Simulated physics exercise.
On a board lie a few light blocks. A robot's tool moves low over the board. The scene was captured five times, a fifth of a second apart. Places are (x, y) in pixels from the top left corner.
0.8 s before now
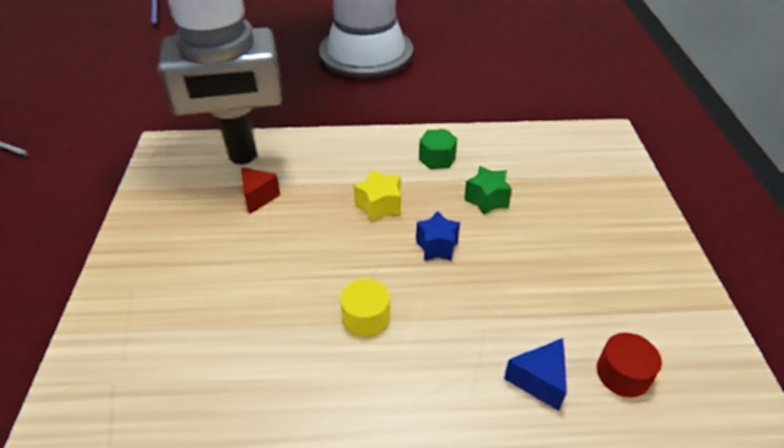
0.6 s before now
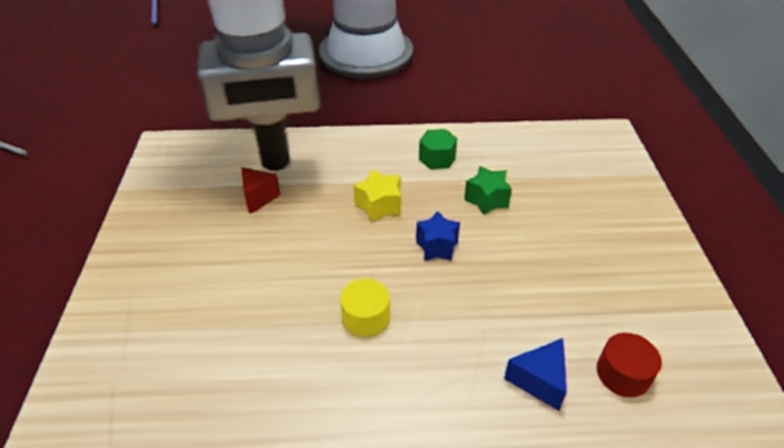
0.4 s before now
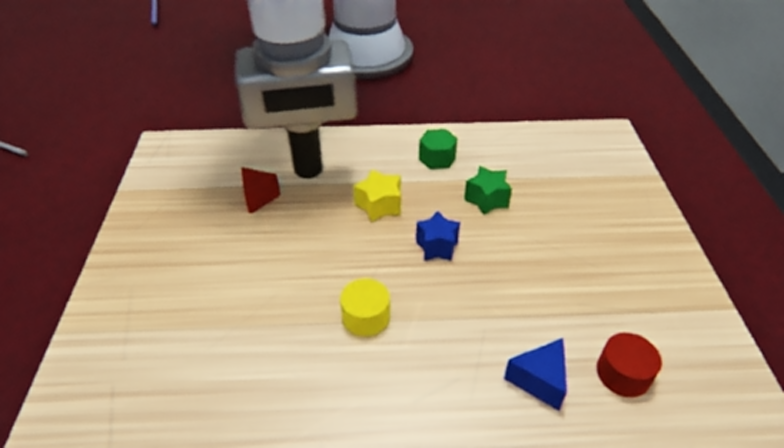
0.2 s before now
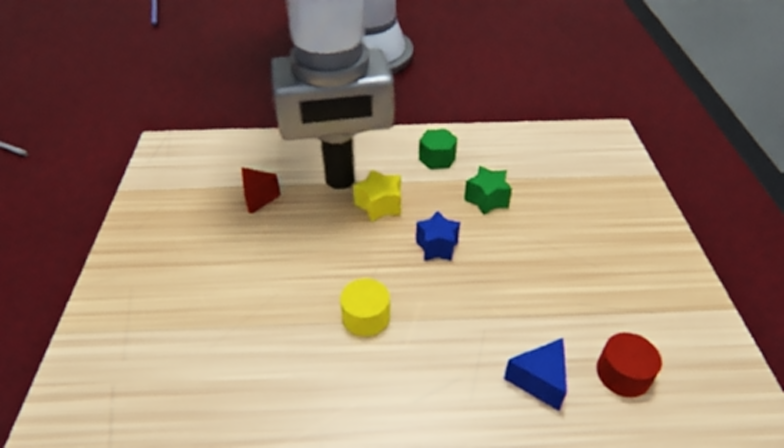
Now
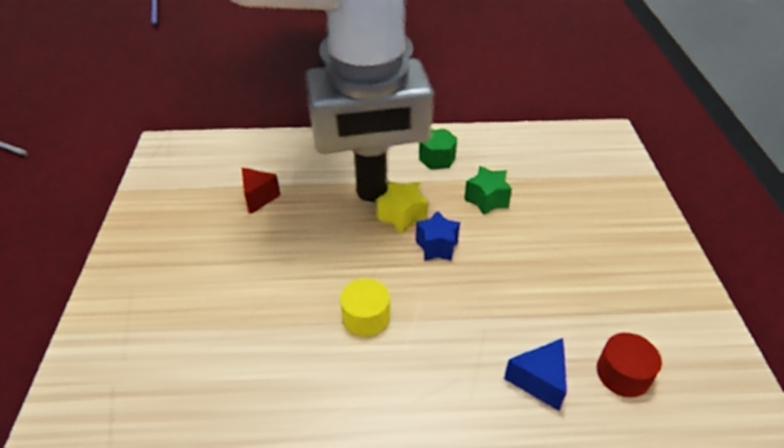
To begin with, a robot arm's dark tool hovers low near the red triangle at the back left of a wooden board scattered with colourful blocks. The tool moves right and slightly toward the viewer, touching nothing at first, then nudges the yellow star a short way right, toward the blue star.
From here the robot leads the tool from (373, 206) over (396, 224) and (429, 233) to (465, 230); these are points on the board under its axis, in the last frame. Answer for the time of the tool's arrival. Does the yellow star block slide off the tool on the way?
In short: No.
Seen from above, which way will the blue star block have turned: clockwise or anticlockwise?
From above, the blue star block will be seen to turn clockwise.
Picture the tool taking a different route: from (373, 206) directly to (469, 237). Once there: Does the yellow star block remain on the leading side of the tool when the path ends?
It seems so.
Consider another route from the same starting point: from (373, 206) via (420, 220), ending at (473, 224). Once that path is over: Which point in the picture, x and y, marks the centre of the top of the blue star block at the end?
In the picture, that point is around (471, 245).
The first path, step by step. One third of the way, tool at (396, 211); yellow star block at (431, 206), turned 20° anticlockwise; blue star block at (450, 233).
Two thirds of the way, tool at (430, 220); yellow star block at (464, 207), turned 35° anticlockwise; blue star block at (464, 237), turned 40° clockwise.
At the end, tool at (466, 217); yellow star block at (500, 204), turned 35° anticlockwise; blue star block at (474, 238), turned 80° clockwise; green star block at (500, 176), turned 35° anticlockwise.
